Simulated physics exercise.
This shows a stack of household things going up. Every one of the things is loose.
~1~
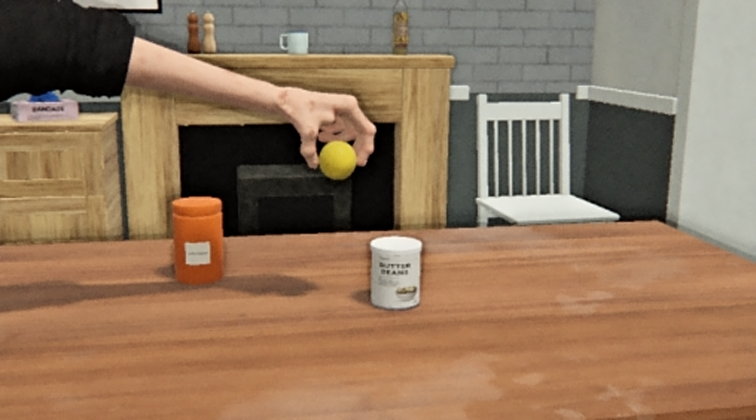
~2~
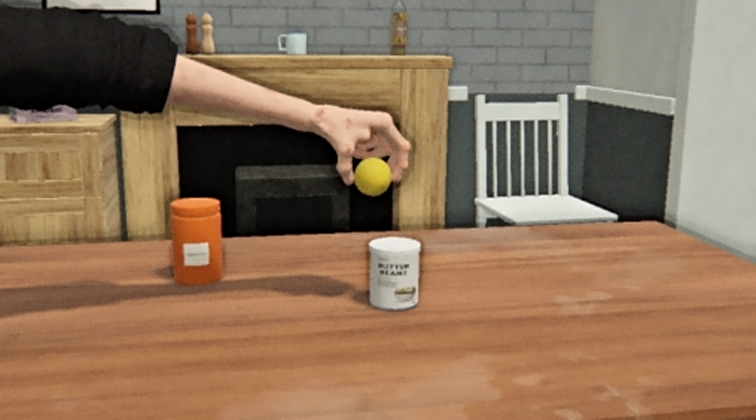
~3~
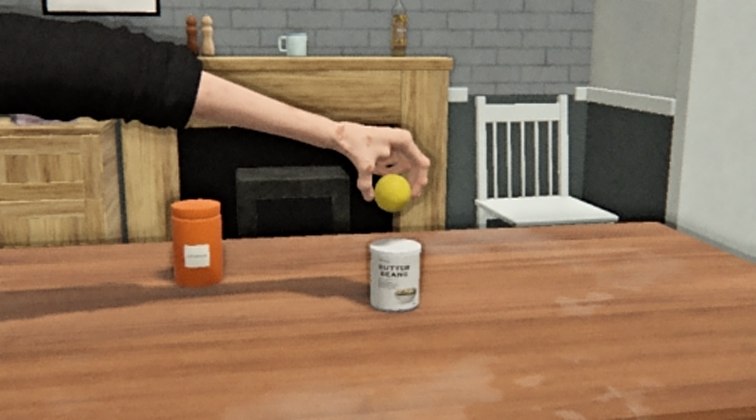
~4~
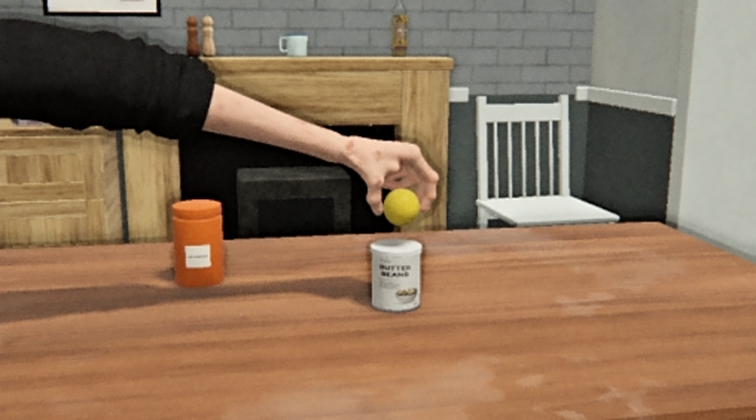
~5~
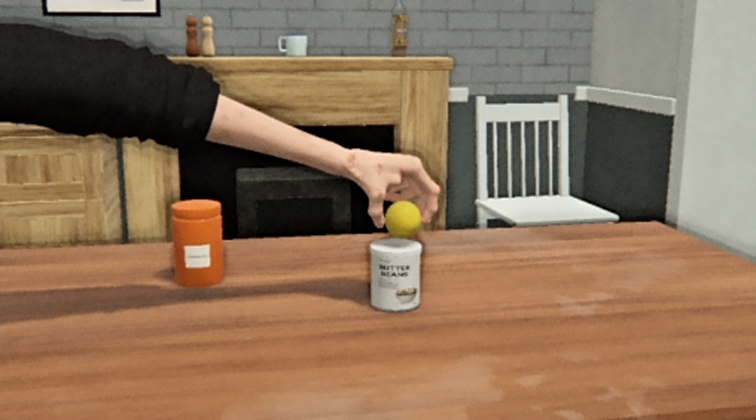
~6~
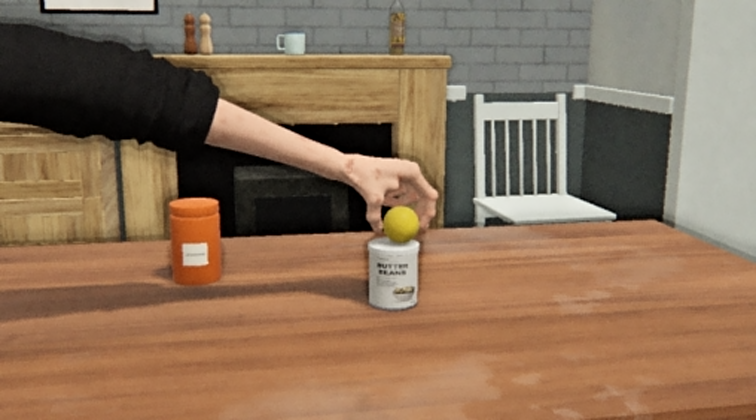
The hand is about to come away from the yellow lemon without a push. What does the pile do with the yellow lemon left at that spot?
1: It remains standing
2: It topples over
(1) It remains standing.
Then, 0.30 s on from there, no change.
Then, 0.70 s on from there, yellow lemon resting near (401, 225).
In the end, all 3 unmoved. At the end, from the last picture's camera, yellow lemon near (401, 225). The pile holds.
